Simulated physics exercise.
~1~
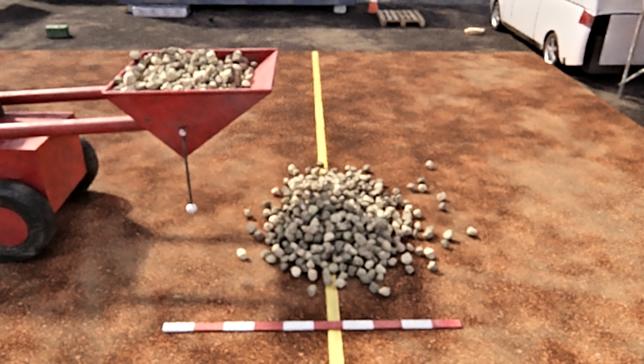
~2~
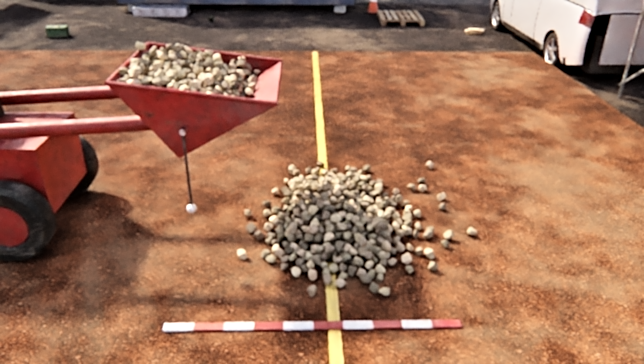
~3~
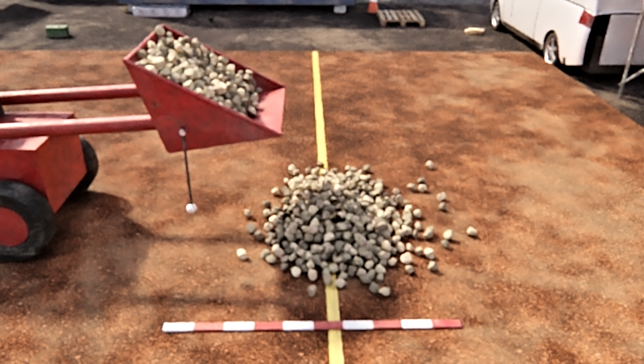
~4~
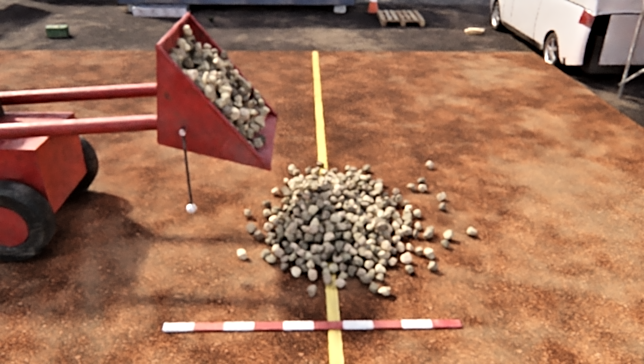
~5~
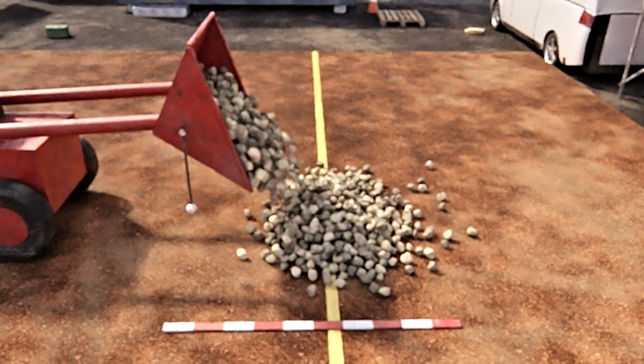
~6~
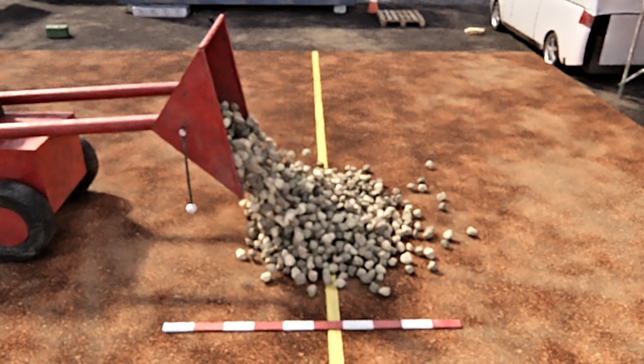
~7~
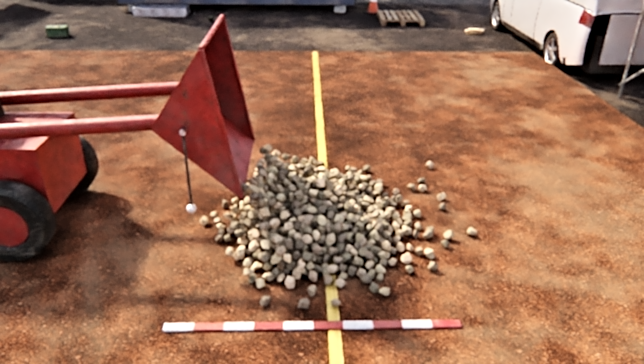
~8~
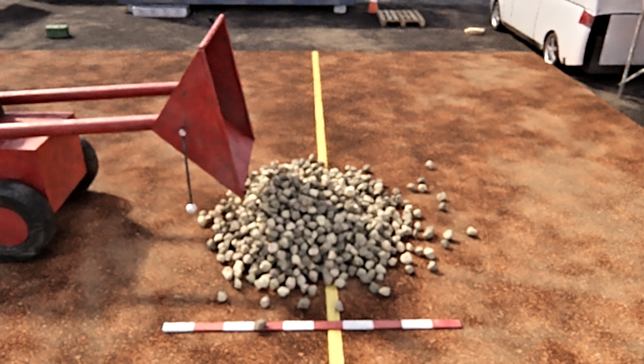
At first, a red loader on the left holds a bucket full of pale stones beside a loose heap of similar stones, which straddles a yellow line on brown ground. The bucket begins to tip forward to the right, and its load slides toward the lower lip. As it steepens, the stones pour out onto the near left side of the heap. The bucket stops, steeply tilted, and empties while stones spread left and toward the striped staff. Finally, the heap lies still, broader and mostly left of the line, beneath the empty bucket.
